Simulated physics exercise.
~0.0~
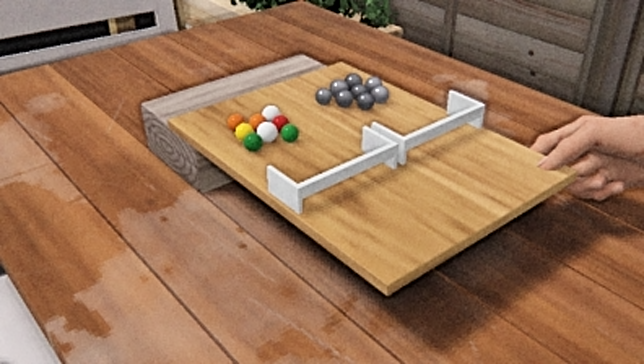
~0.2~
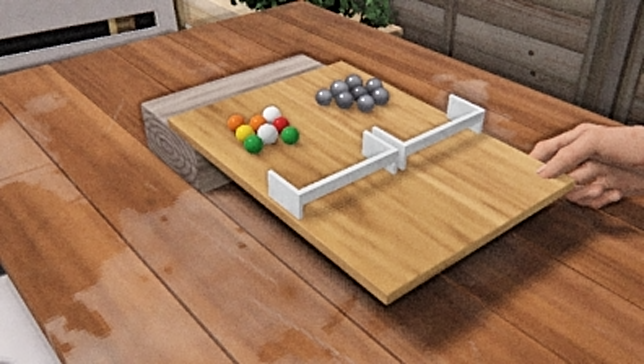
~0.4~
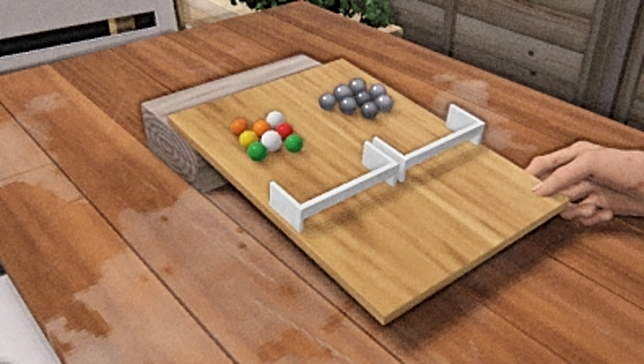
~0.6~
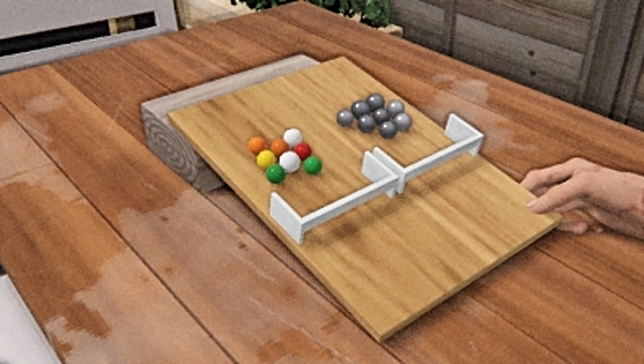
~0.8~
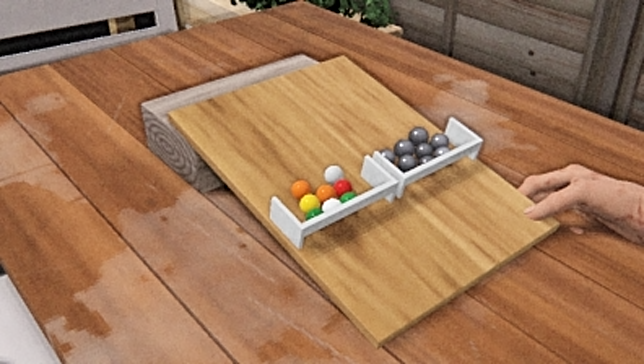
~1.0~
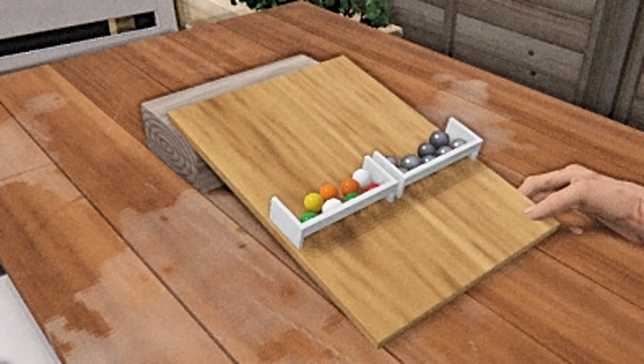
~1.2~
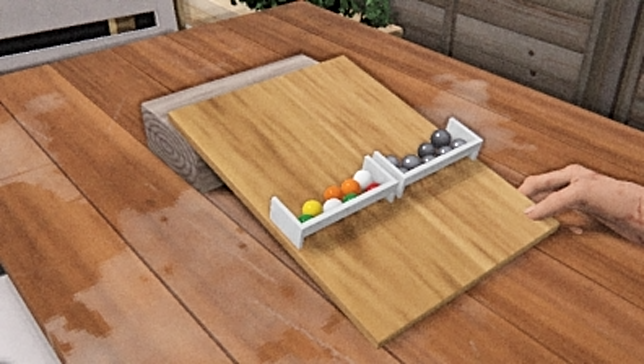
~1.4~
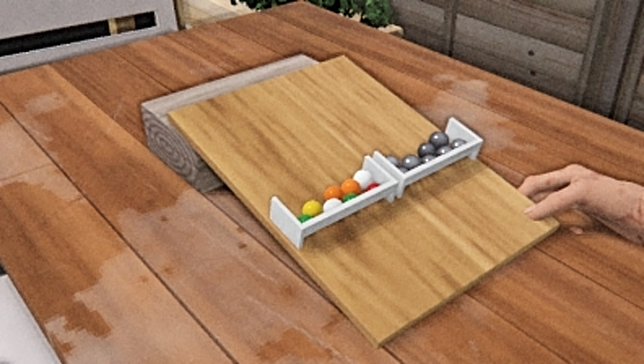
A hand lowers one end of a wooden board, and two groups of balls roll down against white barriers.
